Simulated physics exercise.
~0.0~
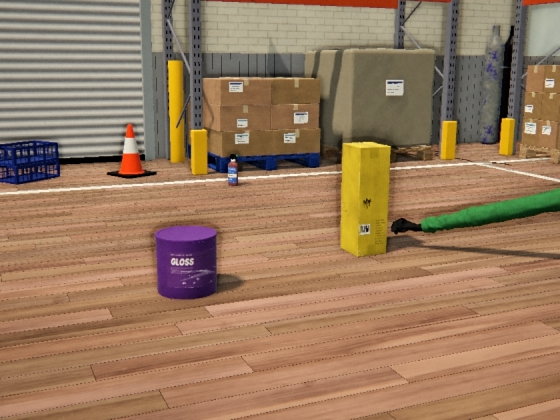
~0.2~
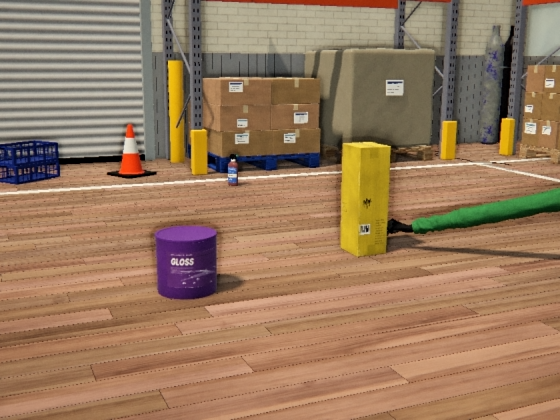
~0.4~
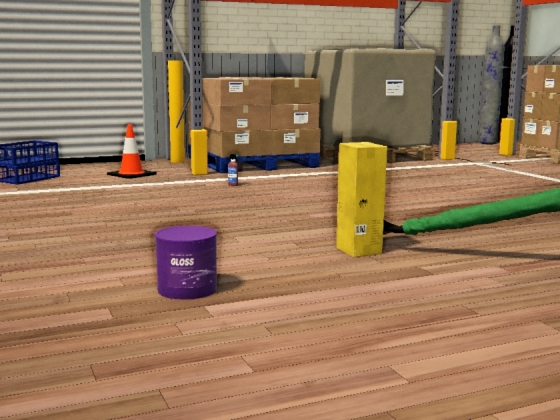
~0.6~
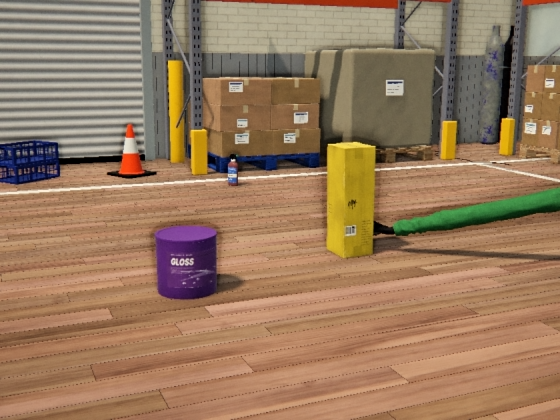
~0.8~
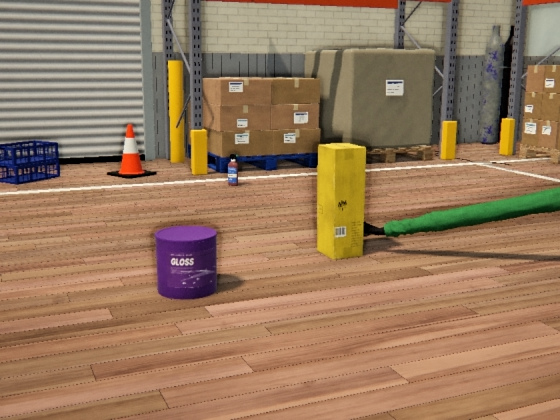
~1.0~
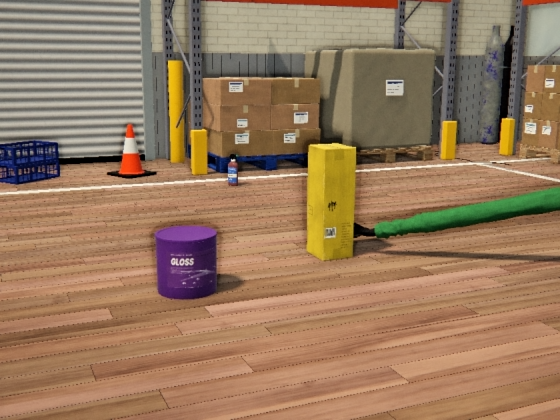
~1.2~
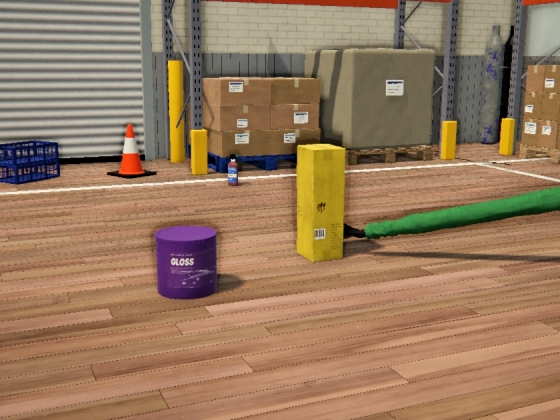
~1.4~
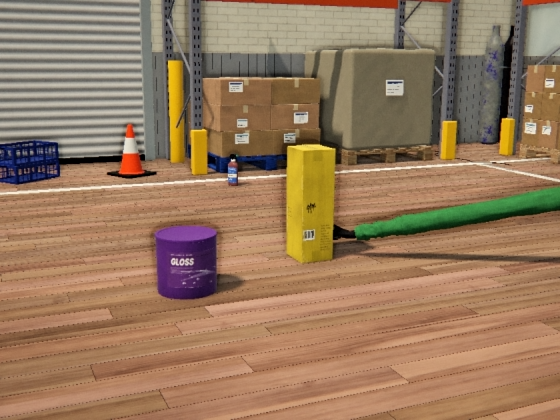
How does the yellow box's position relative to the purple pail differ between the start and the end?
At the start the yellow box stands well to the right of the purple pail. By the end it has shifted left and stands noticeably closer to the pail, still on its right side.
The clip shows a green-sleeved arm with a dark pointing hand pushing a tall yellow box slowly left across a wooden warehouse floor toward a purple pail. The box slides along and ends still upright, closer to the unmoved pail, with the hand beside its base.
